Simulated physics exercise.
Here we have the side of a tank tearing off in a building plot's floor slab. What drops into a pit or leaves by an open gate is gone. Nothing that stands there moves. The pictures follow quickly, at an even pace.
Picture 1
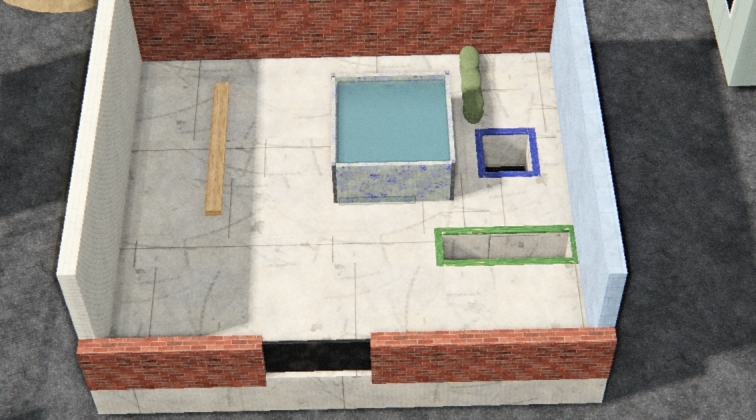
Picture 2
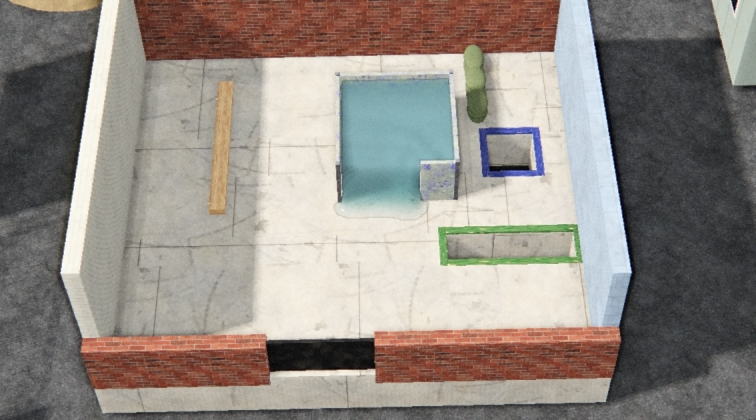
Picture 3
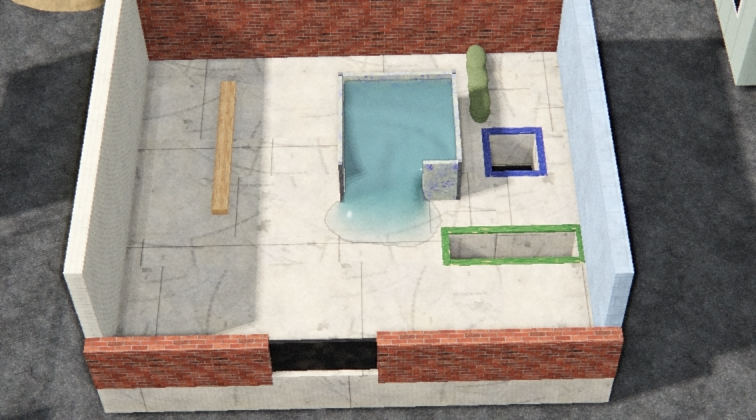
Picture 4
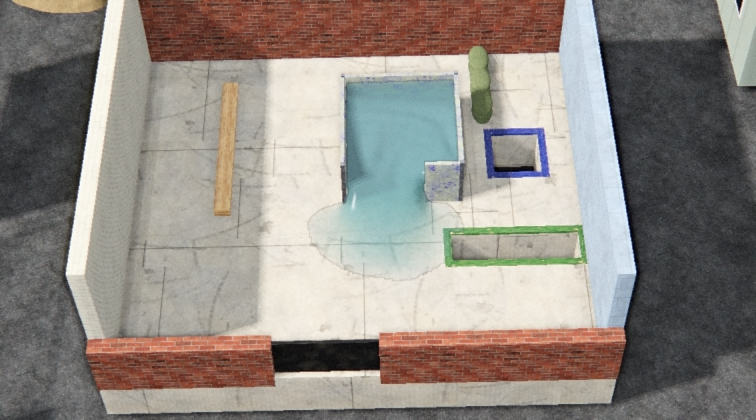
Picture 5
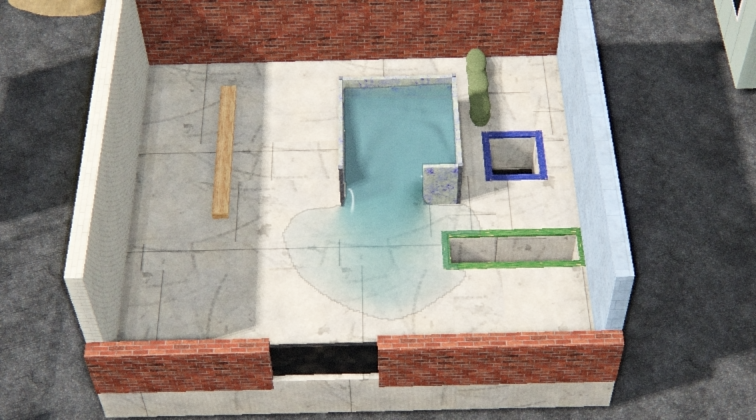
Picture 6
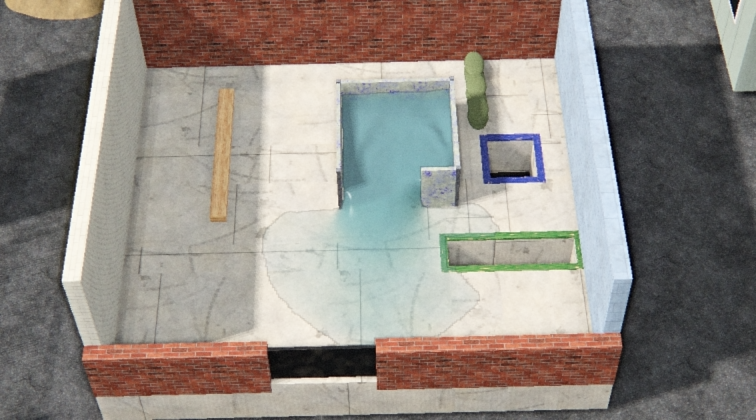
On a walled concrete floor, water pours from a tank's open front and spreads outward.
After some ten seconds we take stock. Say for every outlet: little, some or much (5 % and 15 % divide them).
The gate takes less than 5 %; the blue pit takes less than 5 %; the green pit takes more than 15 %.
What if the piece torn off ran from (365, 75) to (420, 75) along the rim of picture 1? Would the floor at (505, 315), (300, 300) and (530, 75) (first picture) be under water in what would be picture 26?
One after the other: Dry, not flooded, under water.
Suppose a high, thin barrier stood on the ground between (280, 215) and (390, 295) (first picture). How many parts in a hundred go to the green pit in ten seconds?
Parts in a hundred: Green 45.
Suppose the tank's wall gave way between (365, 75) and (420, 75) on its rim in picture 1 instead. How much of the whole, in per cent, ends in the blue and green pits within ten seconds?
In per cent: Blue 10, green 12.
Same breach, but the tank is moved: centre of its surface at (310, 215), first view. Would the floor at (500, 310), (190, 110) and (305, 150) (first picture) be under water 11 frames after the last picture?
One after the other: Wet, clear, free of water.
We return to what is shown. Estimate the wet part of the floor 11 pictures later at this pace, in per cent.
Close to 35 %.
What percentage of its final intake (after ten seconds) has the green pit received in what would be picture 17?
About 5 per cent.
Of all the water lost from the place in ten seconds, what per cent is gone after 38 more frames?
About 60 per cent.
A moment on, water covers 30 % of the floor; the gate 0 %, the blue pit 0 %, the green pit 2 %.
Next, water covers 35 % of the floor; the gate 0 %, the blue pit 0 %, the green pit 2 %.
Then, water covers 45 % of the floor; the gate 0 %, the blue pit 0 %, the green pit 6 %.
Later, water covers 65 % of the floor; the gate 0 %, the blue pit 0 %, the green pit 18 %.
In the end, water covers 80 % of the floor; the gate 0 %, the blue pit 0 %, the green pit 29 %.
